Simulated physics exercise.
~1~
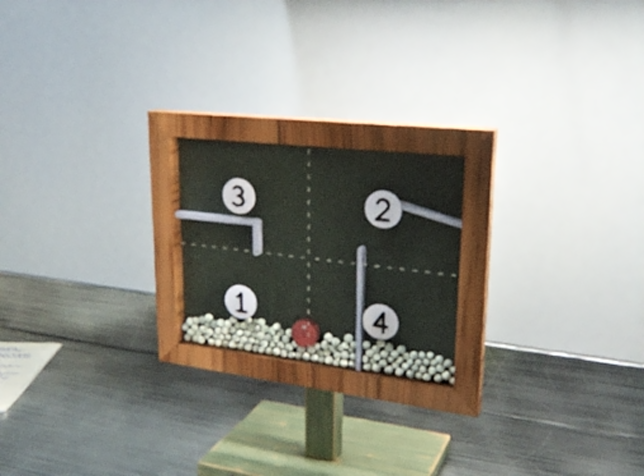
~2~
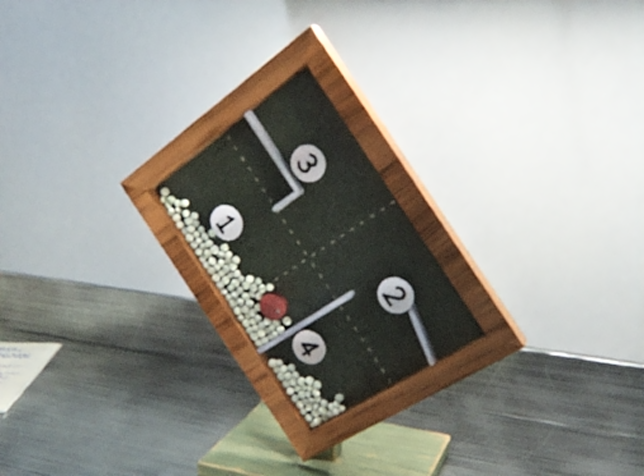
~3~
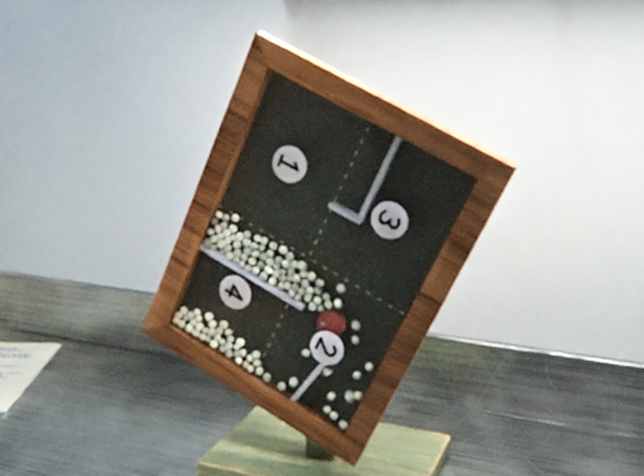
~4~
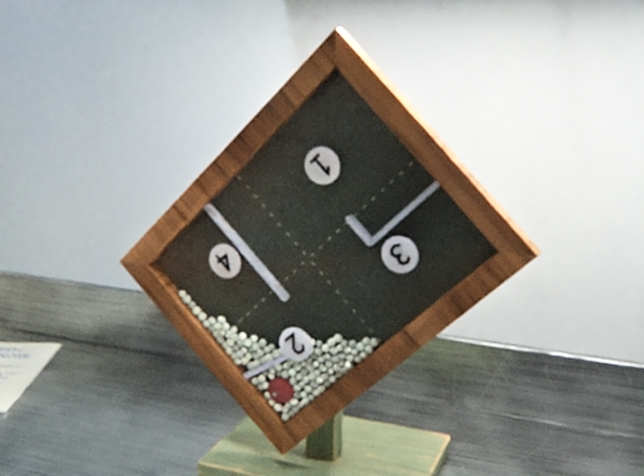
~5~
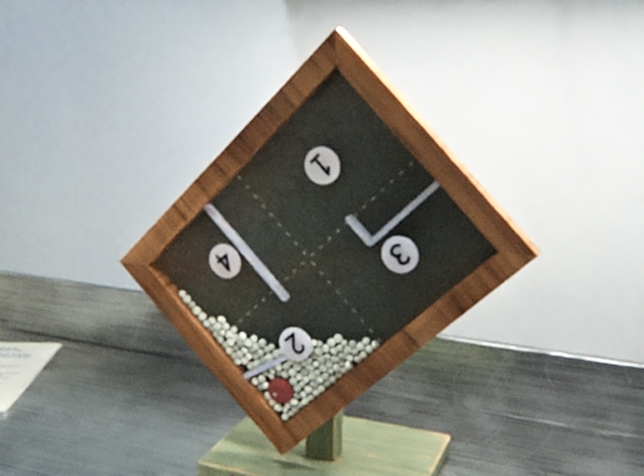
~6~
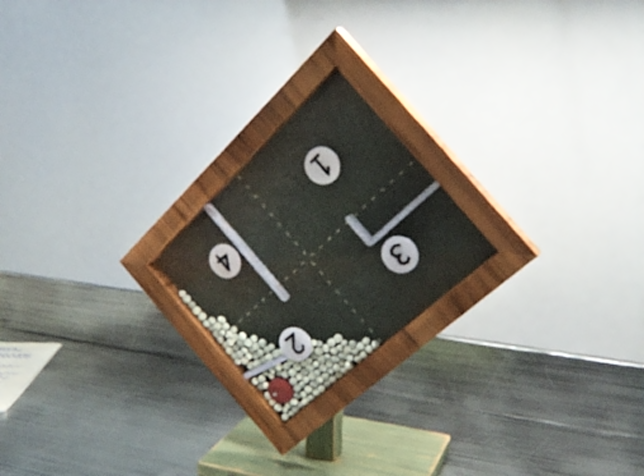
At the start, a wooden-framed box on a green stand sits nearly level, with small white balls spread along its floor and a red disc resting among them beside an upright divider. The box turns clockwise, and the balls and disc slide left, some heaping against the divider and others lying below it. As it keeps turning, the upper heap spills past the divider's end with the disc, scattering into quarter two. The box stops tilted on one corner. Most of the balls settle in quarter two with the disc, a few stay in quarter four, and everything lies still.
